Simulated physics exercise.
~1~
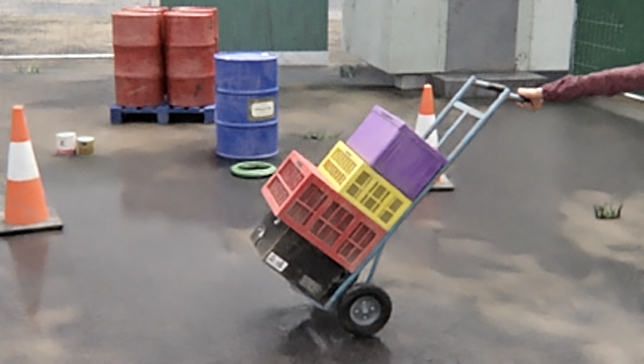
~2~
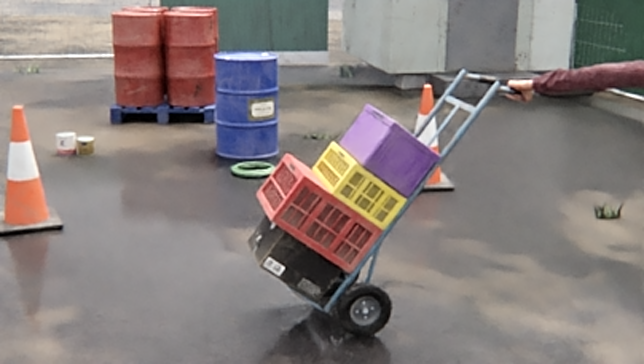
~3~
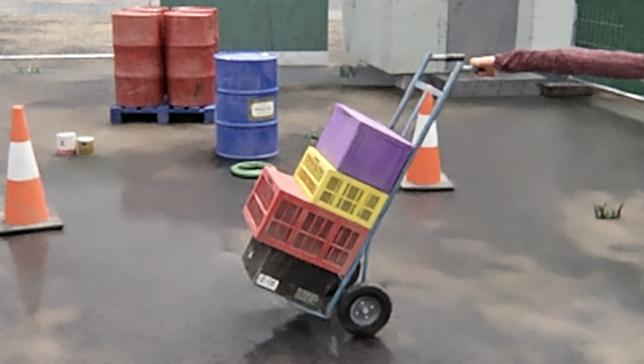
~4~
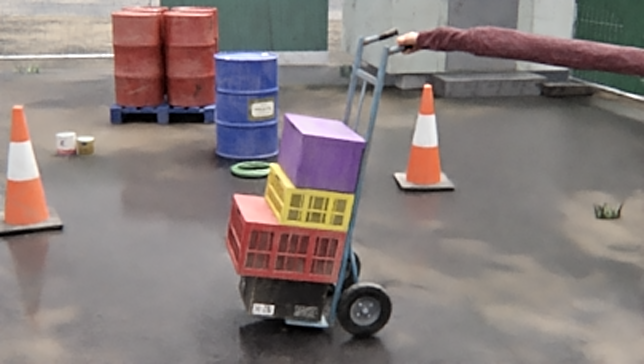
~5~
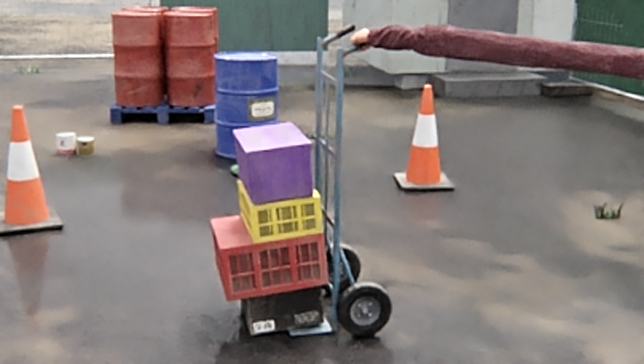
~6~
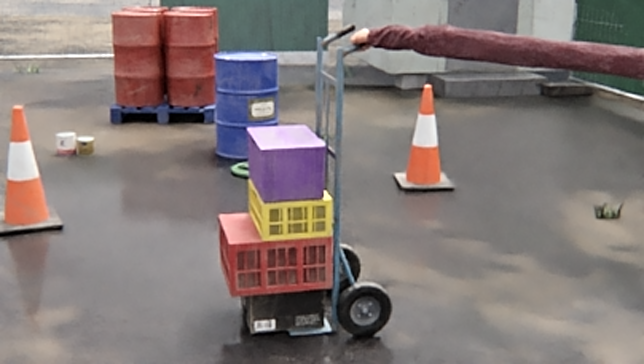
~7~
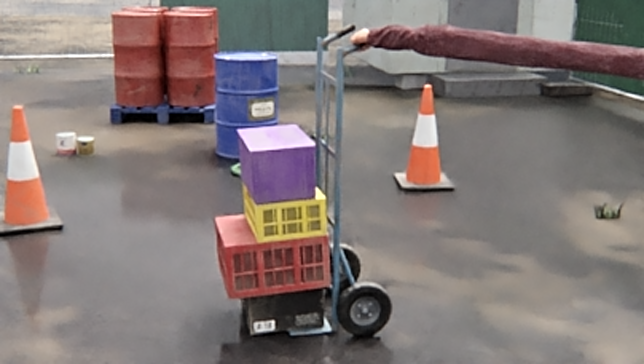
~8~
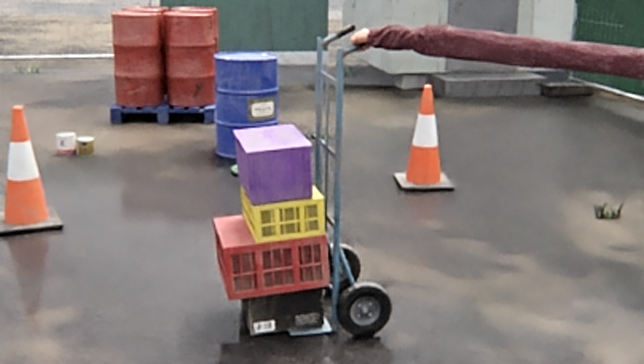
We see a hand push a tilted sack truck upright on wet ground, carrying a black box, red crate, yellow crate and purple tote. As it lands, the stack rocks slightly left, then back, and settles, still piled on the truck.
